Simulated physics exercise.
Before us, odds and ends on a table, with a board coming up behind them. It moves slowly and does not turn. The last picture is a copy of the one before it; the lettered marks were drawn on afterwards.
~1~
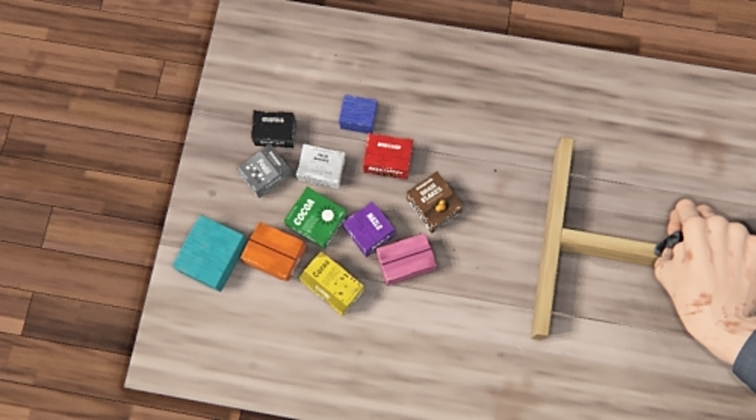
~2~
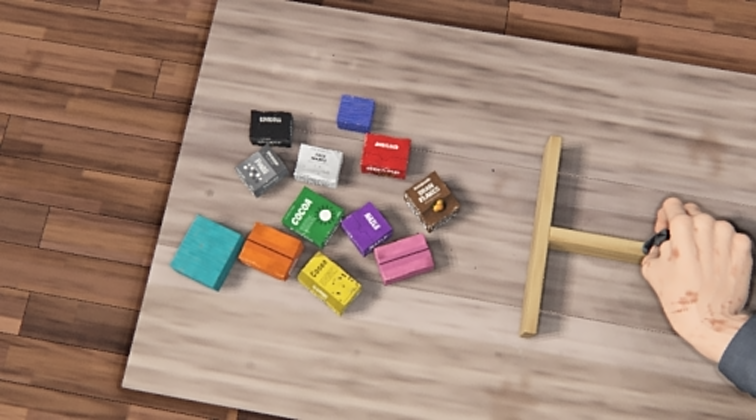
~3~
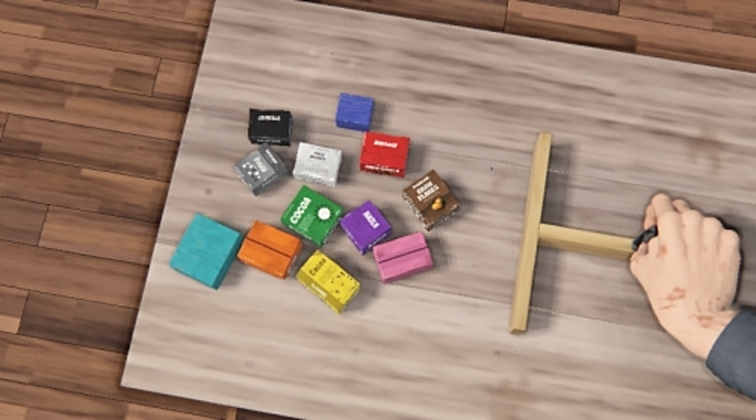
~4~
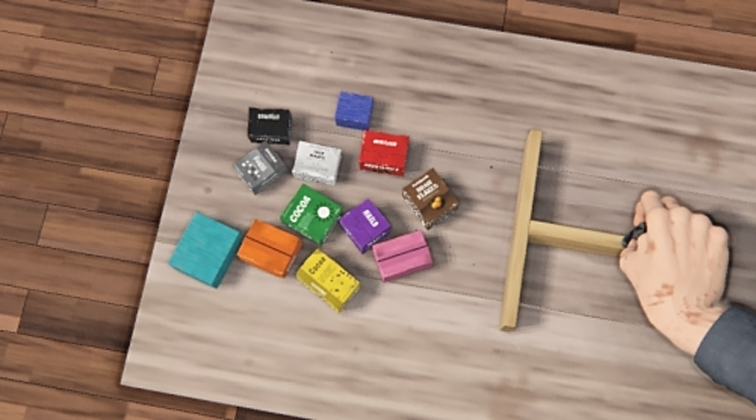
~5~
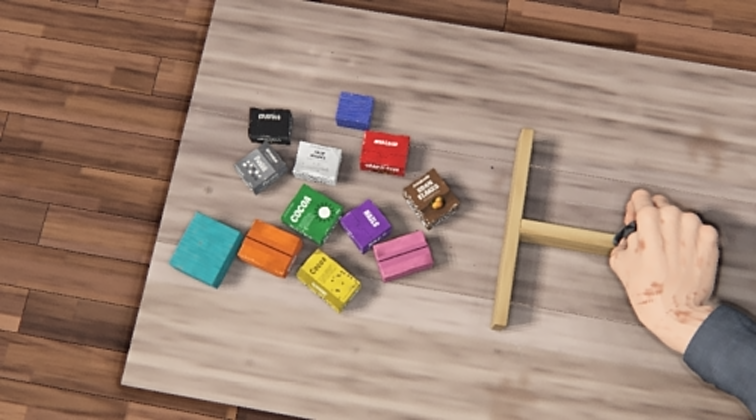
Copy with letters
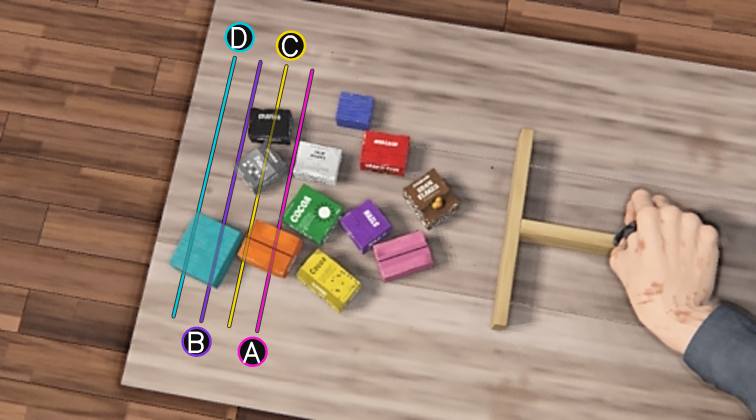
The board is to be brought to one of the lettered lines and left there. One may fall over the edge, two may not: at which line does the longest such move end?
A.
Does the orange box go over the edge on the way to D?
Yes.
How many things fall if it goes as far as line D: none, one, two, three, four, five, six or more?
Six or more.
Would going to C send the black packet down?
No.
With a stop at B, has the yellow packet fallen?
No.
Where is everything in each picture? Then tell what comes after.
In the first frame, turquoise block (210, 253); grey packet (264, 171); green packet (316, 218).
In the second frame, board (544, 232); blue block (356, 115).
In the third frame, board (534, 228); black packet (271, 128).
In the fourth frame, board (524, 225); yellow packet (329, 281).
In the fifth frame, board (515, 224); white box (318, 164); pink box (403, 257); red packet (385, 153).
On the marked copy, A at (286, 196); B at (232, 187); C at (259, 191); D at (205, 182).
Following A. Soon after the start, board (431, 210); red packet (377, 148); pink box (385, 257).
Later, board (349, 196); grey packet (238, 159); green packet (257, 195).
In the end, board (287, 185); grey packet (180, 151); turquoise block (162, 245); none fallen.
As for the rest, B drops five; C drops two; D drops seven.
